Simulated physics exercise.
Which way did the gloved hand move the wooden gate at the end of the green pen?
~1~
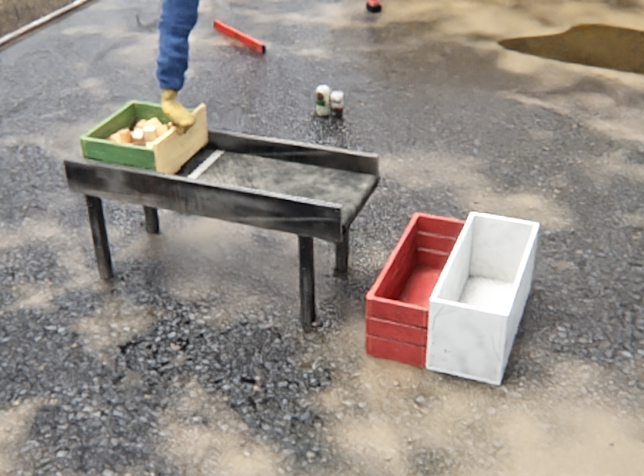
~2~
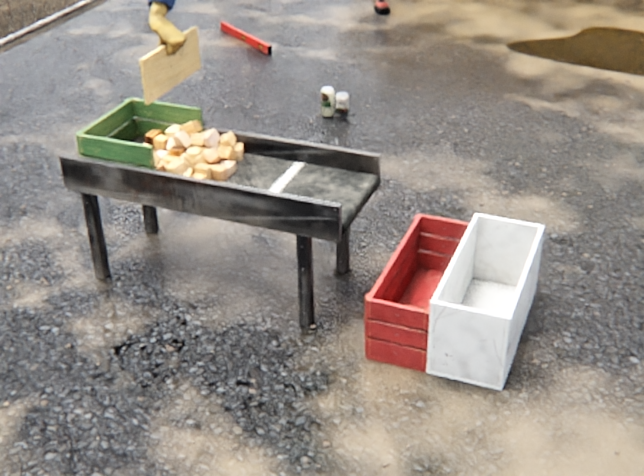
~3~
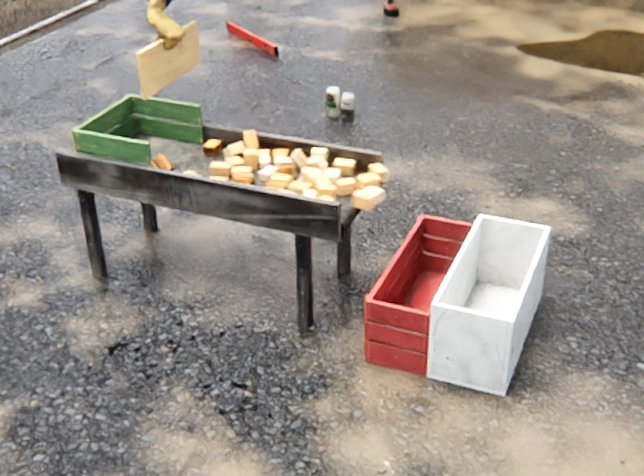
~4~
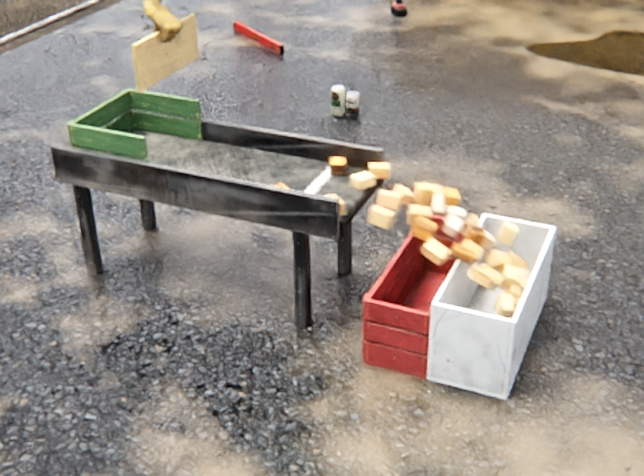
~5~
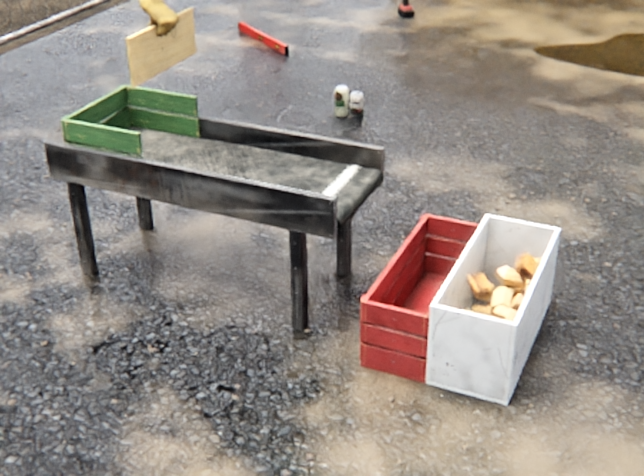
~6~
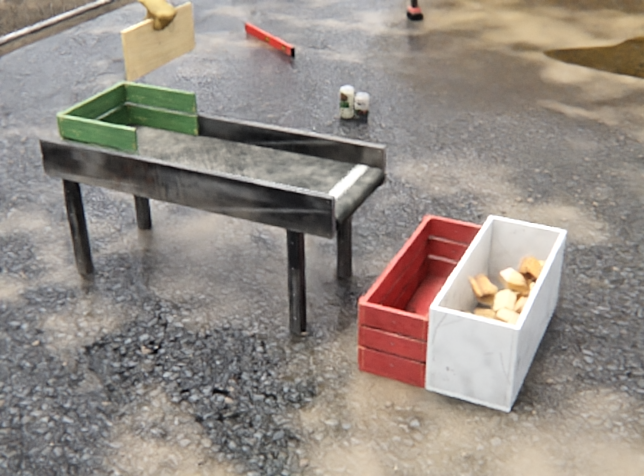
The hand moved the gate up, clear of the belt, and kept it raised above the pen.
On wet, patchy pavement, a yellow-gloved hand lifted a wooden gate at a green pen, and a loose pile of blocks rode a dark conveyor rightward, flew off its end and landed in the white bin, leaving the red box empty.
